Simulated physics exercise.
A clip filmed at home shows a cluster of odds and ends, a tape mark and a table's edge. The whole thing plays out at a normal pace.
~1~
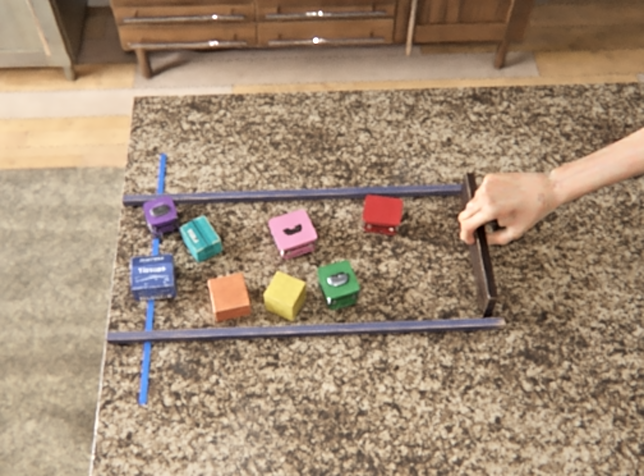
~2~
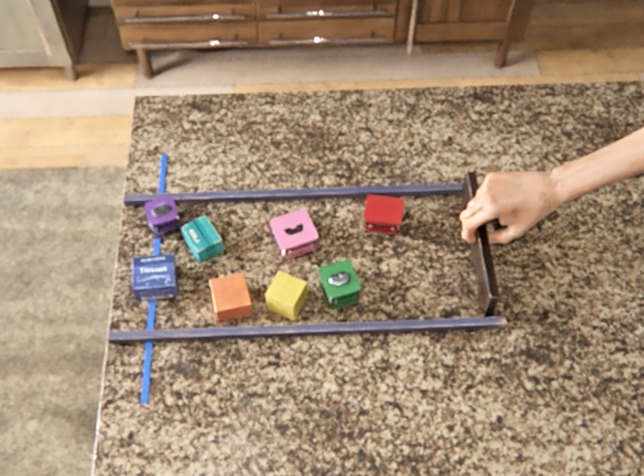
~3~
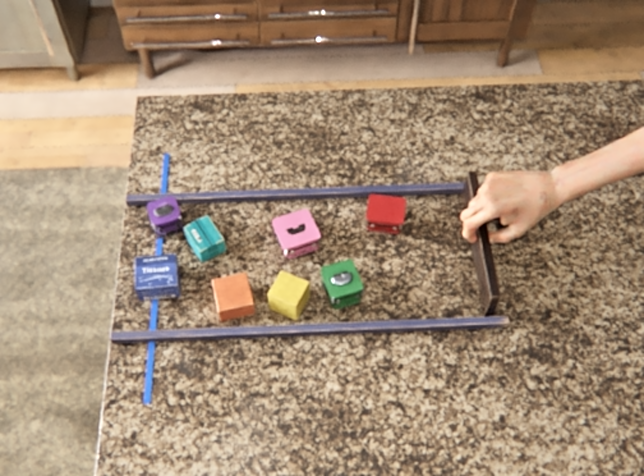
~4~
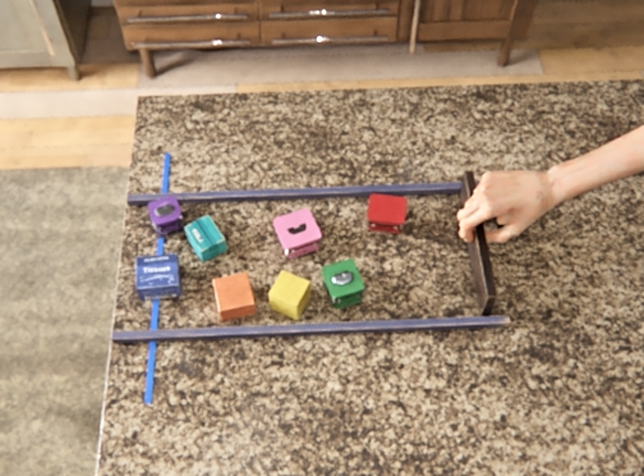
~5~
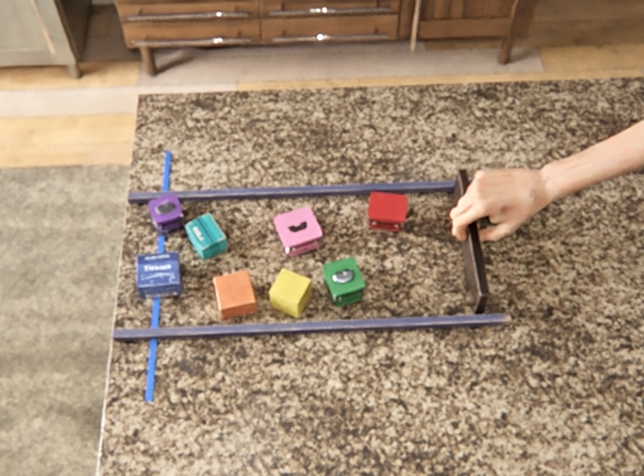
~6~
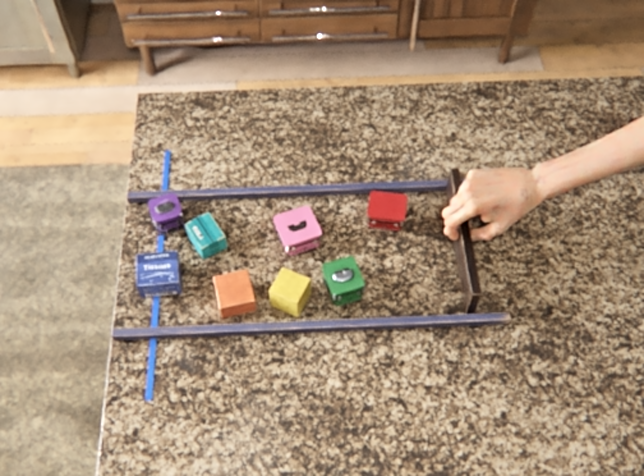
Hand holding a dark board between two rails on a speckled counter, then sliding it slightly left toward scattered colourful boxes.
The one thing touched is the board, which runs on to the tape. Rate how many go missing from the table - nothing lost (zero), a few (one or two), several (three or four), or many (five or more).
Many, five or more.
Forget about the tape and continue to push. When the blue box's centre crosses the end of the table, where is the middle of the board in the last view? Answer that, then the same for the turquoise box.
When the blue box crosses, the middle is near (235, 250); when the turquoise box crosses, near (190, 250).
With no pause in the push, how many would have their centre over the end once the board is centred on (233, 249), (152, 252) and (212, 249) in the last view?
In order, that gives 1, then 6, then 1.
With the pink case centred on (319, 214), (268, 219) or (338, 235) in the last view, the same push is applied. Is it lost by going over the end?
Pink case: Gone; gone; safe.
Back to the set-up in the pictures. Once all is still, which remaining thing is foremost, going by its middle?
Closest in the end is the pink case.
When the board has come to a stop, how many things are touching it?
It's 2 of them.
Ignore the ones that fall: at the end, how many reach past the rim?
Overhang count: 1.
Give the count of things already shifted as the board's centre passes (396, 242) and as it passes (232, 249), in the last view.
Answer - first 1, then 7.
Early on, none off yet; blue box at rest near (159, 274); purple case at rest near (167, 214); turquoise box at rest near (206, 236).
A while later, none off yet; blue box at rest near (158, 275); purple case at rest near (167, 214); turquoise box travelled a little near (189, 240).
Further along, one off so far; blue box in the air near (106, 343); purple case travelled a little near (154, 212); turquoise box travelled well along near (135, 243).
Finally, the number that fall off is five or more; lost, yellow block, orange block, turquoise box, purple case and blue box.
